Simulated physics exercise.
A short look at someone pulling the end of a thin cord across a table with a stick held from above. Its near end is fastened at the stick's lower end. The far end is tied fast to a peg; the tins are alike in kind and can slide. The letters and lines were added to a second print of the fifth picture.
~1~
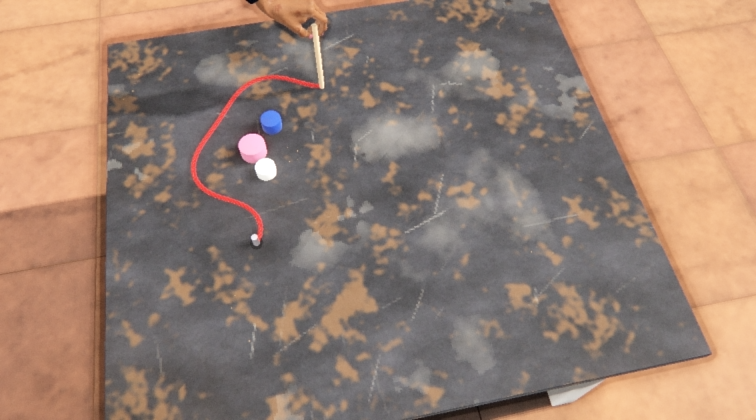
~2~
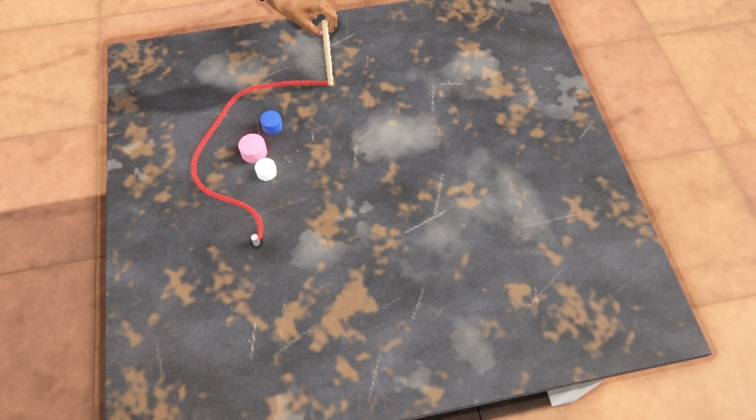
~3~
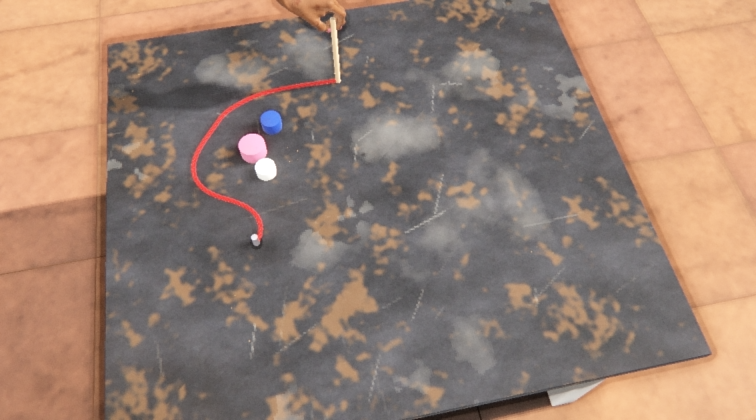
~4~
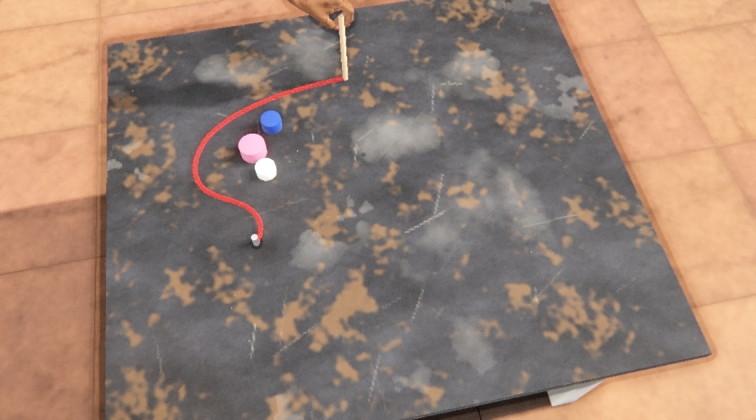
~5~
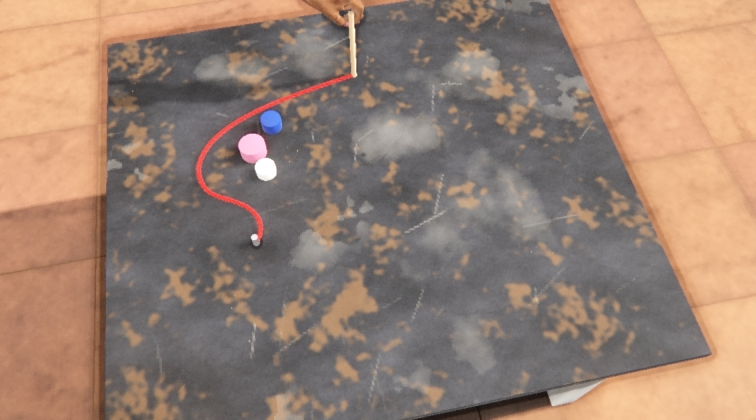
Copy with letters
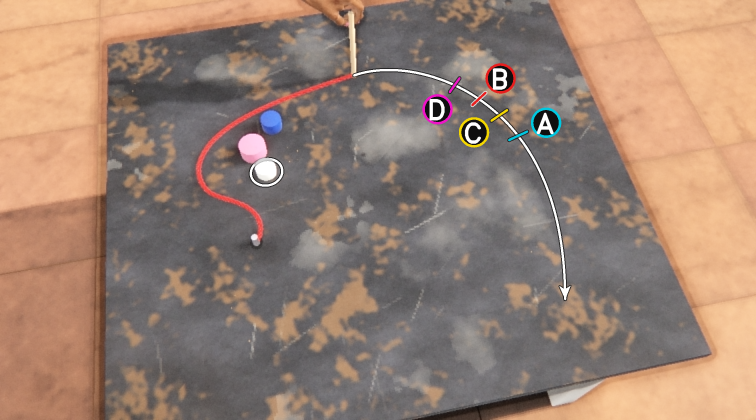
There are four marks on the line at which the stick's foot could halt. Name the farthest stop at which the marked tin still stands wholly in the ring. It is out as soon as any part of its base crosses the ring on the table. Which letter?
D.
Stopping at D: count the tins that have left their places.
Two.
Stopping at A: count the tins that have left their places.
Three.
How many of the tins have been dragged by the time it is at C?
Three.
On the marked copy, A at (518, 136); B at (479, 99); C at (499, 115); D at (455, 85); the ring at (267, 172); the route from (354, 75) via (511, 128) to (565, 299).
With D. Early on, foot of the stick (389, 71); white tin (266, 170).
Further on, foot of the stick (425, 75); pink tin (258, 149); white tin (266, 170); blue tin (279, 129).
At the end, foot of the stick (455, 86); pink tin (277, 152); white tin (266, 170); blue tin (295, 139); the white tin is still in its ring.
As for the rest, A drags the ringed tin to (292, 186); B drags the ringed tin to (278, 176); C drags the ringed tin to (285, 181).
